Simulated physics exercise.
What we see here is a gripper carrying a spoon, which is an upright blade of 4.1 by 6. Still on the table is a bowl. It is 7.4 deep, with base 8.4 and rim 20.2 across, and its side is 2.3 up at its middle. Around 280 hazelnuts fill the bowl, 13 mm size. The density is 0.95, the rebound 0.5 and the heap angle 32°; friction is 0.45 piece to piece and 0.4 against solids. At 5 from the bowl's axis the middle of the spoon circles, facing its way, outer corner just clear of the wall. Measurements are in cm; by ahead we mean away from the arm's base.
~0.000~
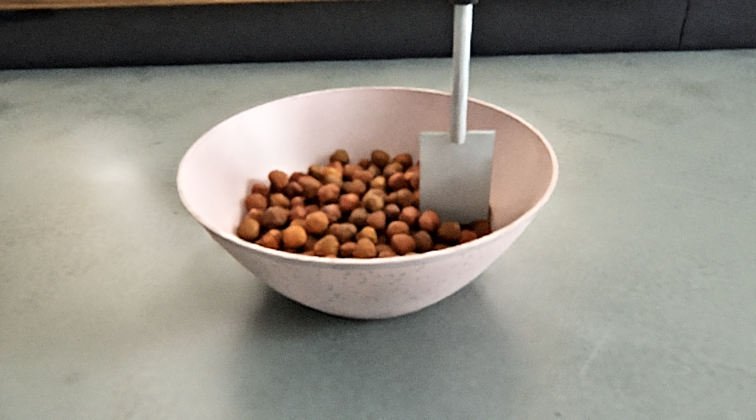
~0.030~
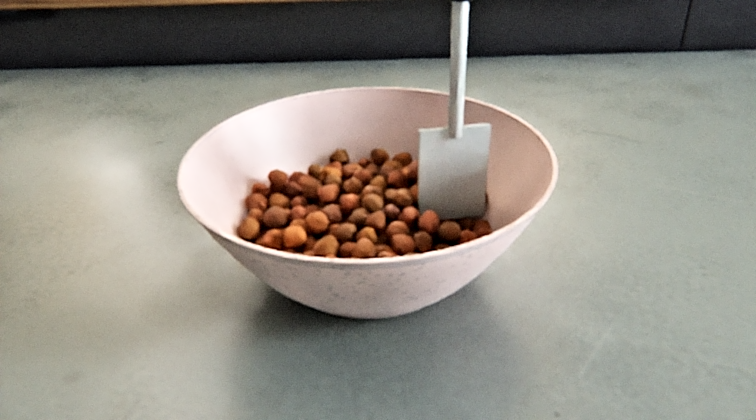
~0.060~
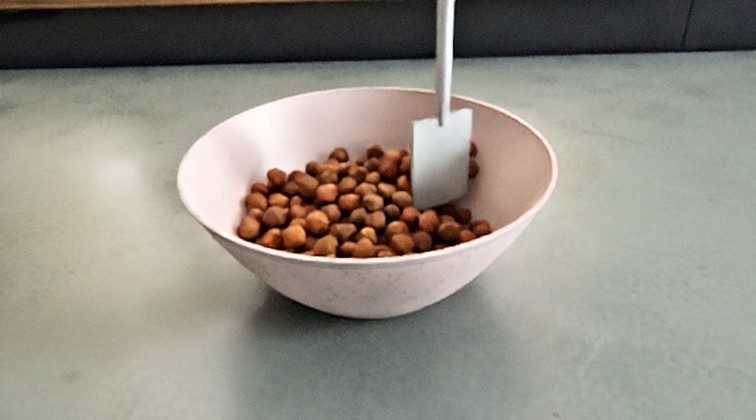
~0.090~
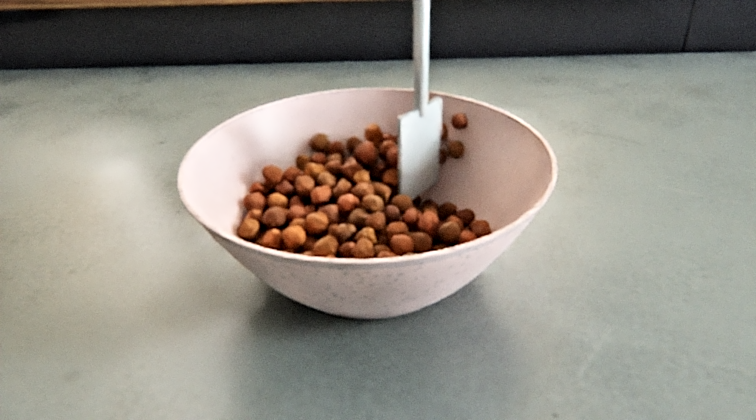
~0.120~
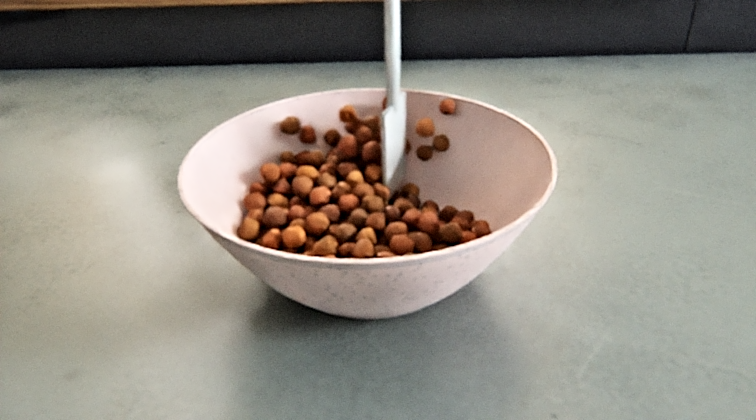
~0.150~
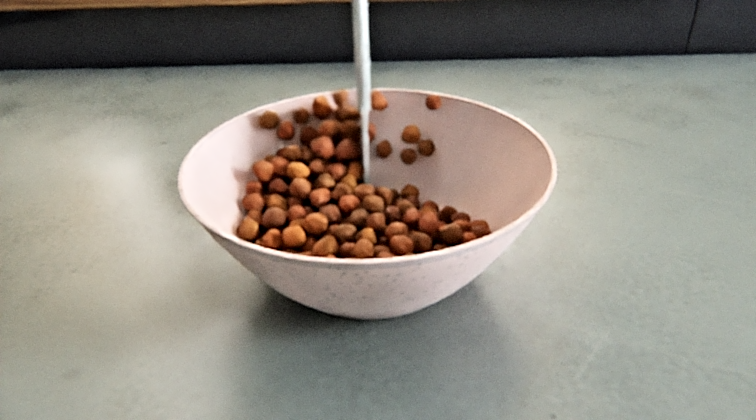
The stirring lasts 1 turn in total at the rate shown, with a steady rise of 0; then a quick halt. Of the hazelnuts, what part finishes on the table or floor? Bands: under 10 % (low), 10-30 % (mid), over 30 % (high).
Mid.
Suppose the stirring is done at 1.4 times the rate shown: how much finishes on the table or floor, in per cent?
30 %.
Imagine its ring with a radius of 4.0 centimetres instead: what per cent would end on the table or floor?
Around 10 in a hundred, in that case.
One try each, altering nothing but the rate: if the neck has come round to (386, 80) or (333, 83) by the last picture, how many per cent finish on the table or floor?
First try: About 10 %; second try: About 25 %.
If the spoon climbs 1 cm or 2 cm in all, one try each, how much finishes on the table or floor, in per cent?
Near 10 in a hundred, then near 10 in a hundred.
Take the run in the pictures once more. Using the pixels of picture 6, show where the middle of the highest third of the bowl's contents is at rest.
Near (425, 173).
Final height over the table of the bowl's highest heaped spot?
Measured height: Some 6.5 cm.
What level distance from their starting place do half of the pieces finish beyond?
About 8 centimetres.
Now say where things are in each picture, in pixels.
Spoon neck at (459, 107), 0° round; upper third of the load around (367, 205), from x 250 to 480, top at y 155; 280 in the bowl, in the first frame.
Spoon neck at (456, 102), 8° round; upper third of the load around (372, 199), from x 250 to 480, top at y 155, in the second frame.
Spoon neck at (443, 92), 29° round; upper third of the load around (366, 192), from x 250 to 480, top at y 145, in the third frame.
Spoon neck at (421, 84), 50° round; upper third of the load around (363, 190), from x 250 to 480, top at y 120, in the fourth frame.
Spoon neck at (393, 80), 72° round; upper third of the load around (349, 181), from x 250 to 480, top at y 105, in the fifth frame.
Spoon neck at (363, 79), 94° round; upper third of the load around (333, 177), from x 250 to 480, top at y 100; 280 in the bowl, in the sixth frame.
By 0.29 s, 194° round, highest piece 10 above the table; 272 in the bowl, 8 in flight or on the tool.
By 0.43 s, 295° round, highest piece 10 above the table; 253 in the bowl, 13 on the table or floor, 14 in flight or on the tool.
By 0.70 s, 0° round, highest piece 7 above the table; 238 in the bowl, 41 on the table or floor, 1 in flight or on the tool.
By 1.40 s, 0° round, highest piece 6 above the table; 238 in the bowl, 42 on the table or floor.
Final count, 238 in the bowl, 42 on the table or floor. That is 15 % on the table or floor.
